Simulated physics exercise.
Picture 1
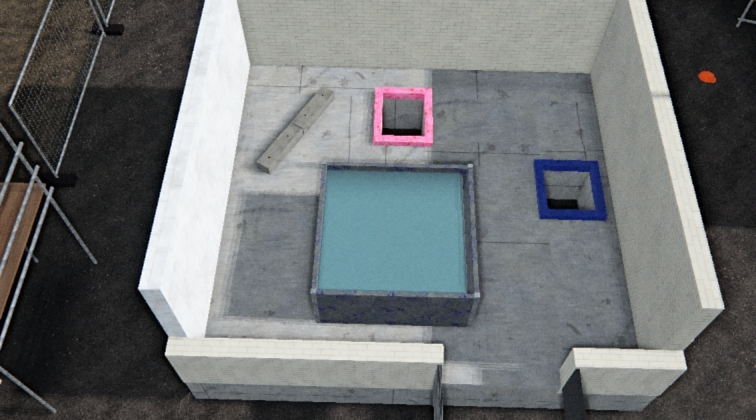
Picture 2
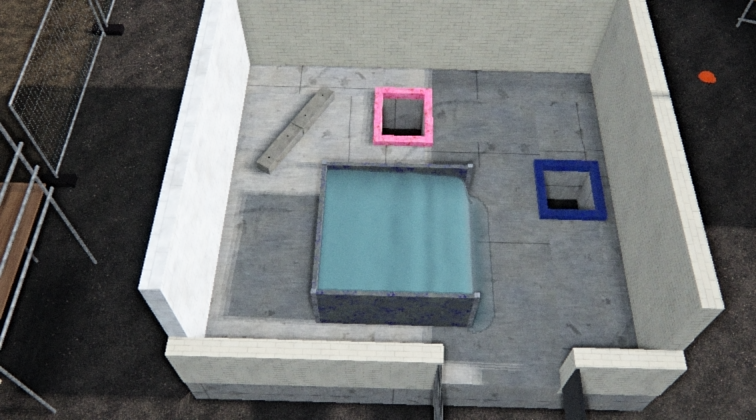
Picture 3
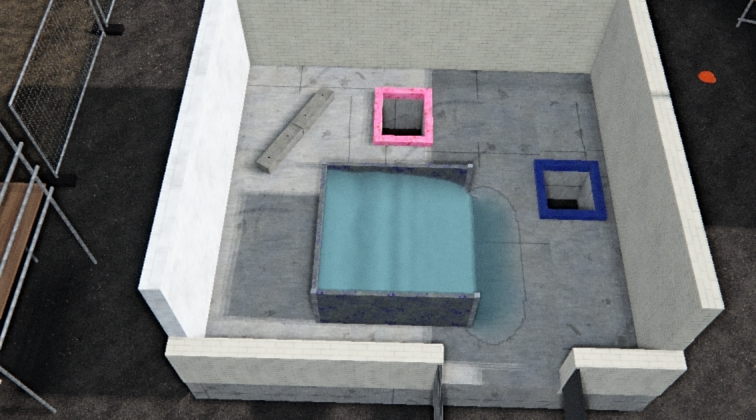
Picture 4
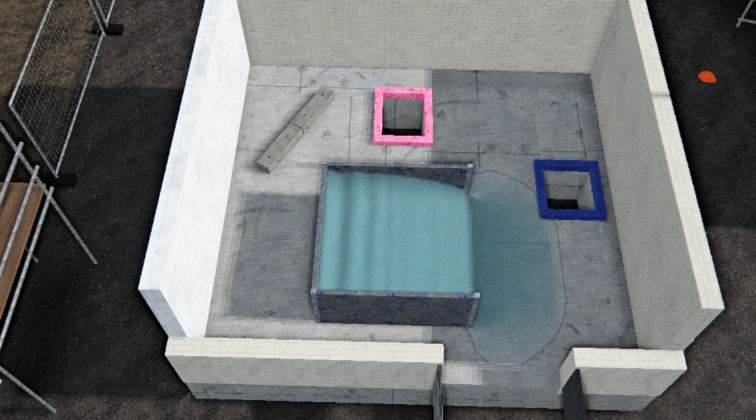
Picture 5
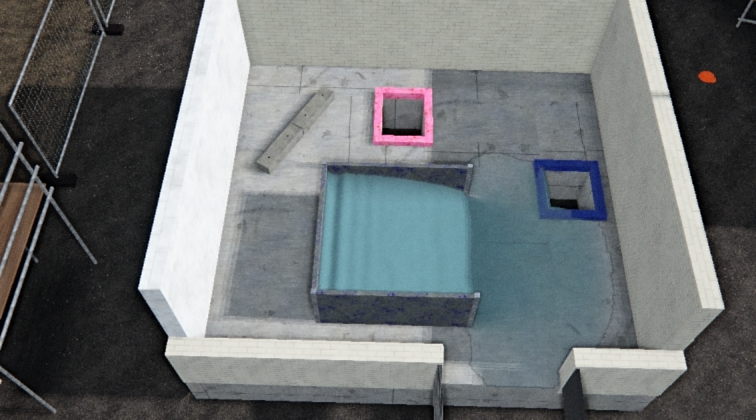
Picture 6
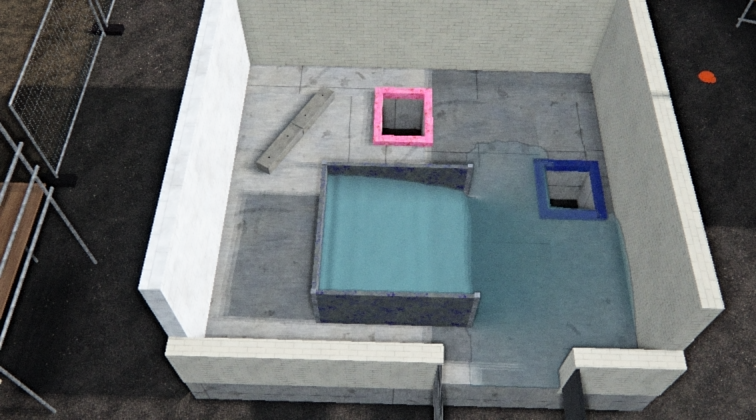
In a walled concrete yard, water pours from a tank's right side and spreads across the slab.
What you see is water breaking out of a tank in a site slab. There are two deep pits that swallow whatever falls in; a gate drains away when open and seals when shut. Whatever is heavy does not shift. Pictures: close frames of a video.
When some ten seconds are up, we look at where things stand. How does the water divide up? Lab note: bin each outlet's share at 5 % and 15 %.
Bins - gate: Over 15 %; pink pit: Under 5 %; blue pit: Over 15 %.
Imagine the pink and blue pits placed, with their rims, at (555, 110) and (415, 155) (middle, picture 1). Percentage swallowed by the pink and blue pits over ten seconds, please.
Pink has 12 parts of a hundred and blue has 0.
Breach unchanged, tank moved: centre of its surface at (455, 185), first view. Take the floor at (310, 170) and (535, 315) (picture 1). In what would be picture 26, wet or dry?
Taking the two spots in the order asked: The first is left untouched and the second is waterlogged.
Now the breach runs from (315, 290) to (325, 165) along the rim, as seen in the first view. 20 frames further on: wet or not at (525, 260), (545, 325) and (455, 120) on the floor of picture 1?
In that order: Dry, under water, free of water.
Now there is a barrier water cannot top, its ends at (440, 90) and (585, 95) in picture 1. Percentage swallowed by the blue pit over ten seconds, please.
The blue pit gets 25 per cent.
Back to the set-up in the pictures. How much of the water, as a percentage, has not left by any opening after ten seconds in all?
Estimate: Close to 54 %.
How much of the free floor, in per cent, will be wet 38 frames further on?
Roughly 80 %.
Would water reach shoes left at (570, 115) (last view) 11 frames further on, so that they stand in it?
Result: Inundated.
A moment on, water covers 35 % of the floor; the gate 1 %, the pink pit 0 %, the blue pit 4 %.
Next, water covers 35 % of the floor; the gate 3 %, the pink pit 0 %, the blue pit 10 %.
Then, water covers 50 % of the floor; the gate 9 %, the pink pit 0 %, the blue pit 17 %.
Later, water covers 80 % of the floor; the gate 19 %, the pink pit 0 %, the blue pit 19 %.
In the end, water covers 95 % of the floor; the gate 26 %, the pink pit 0 %, the blue pit 19 %.
